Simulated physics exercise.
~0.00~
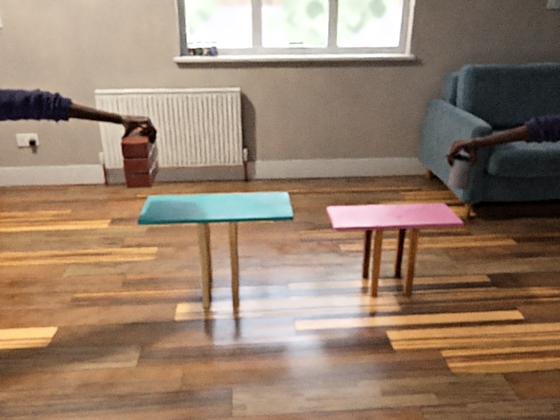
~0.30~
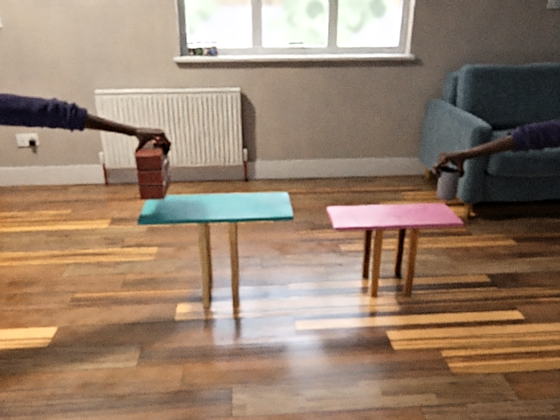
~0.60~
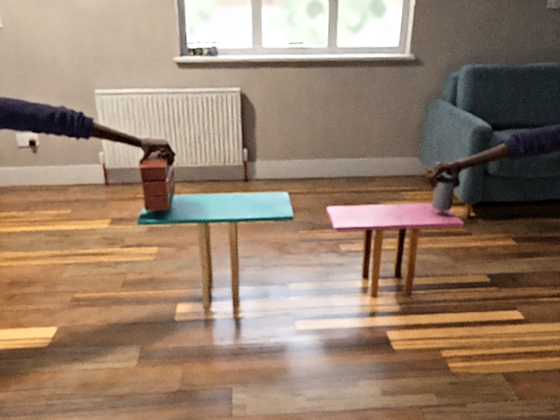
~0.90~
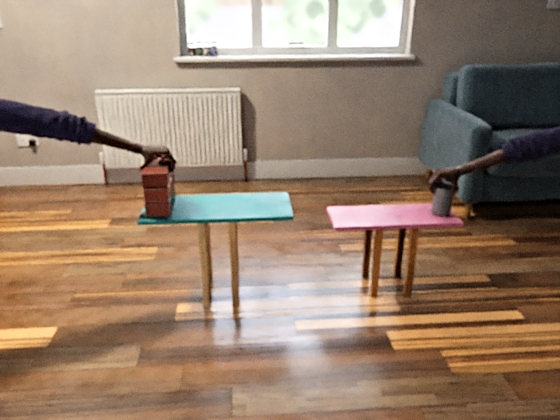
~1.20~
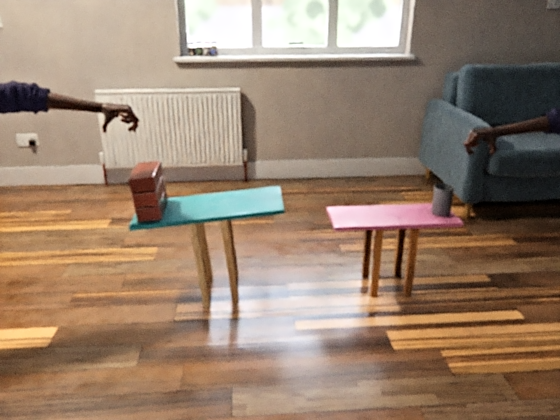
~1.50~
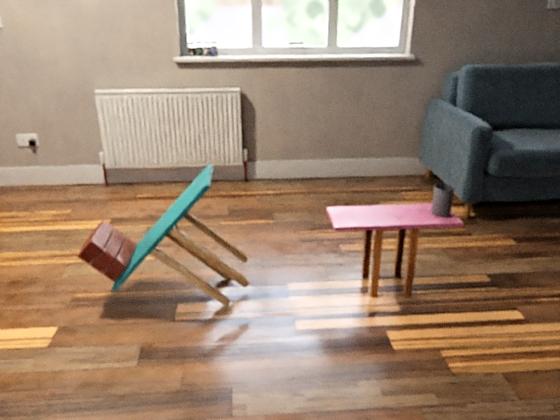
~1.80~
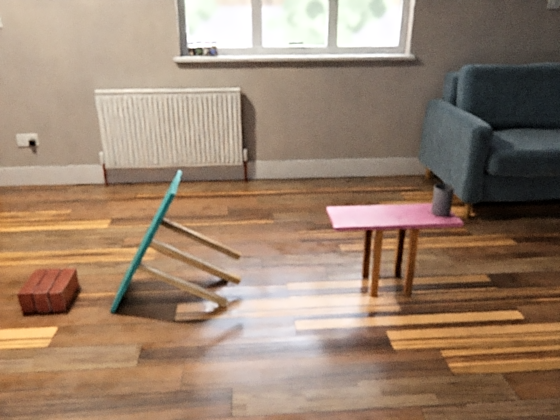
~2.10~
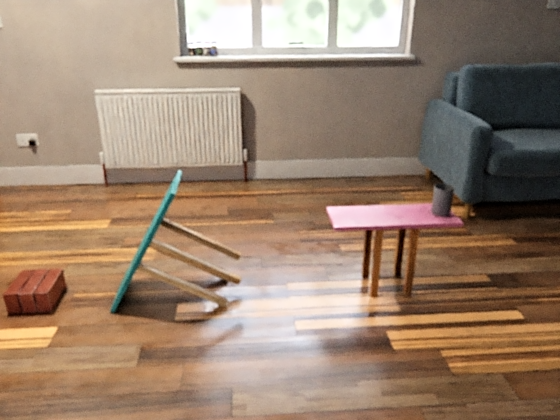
Turquoise table tipping over and spilling its stack of bricks after hands release loads, while pink table holds a grey container steady.
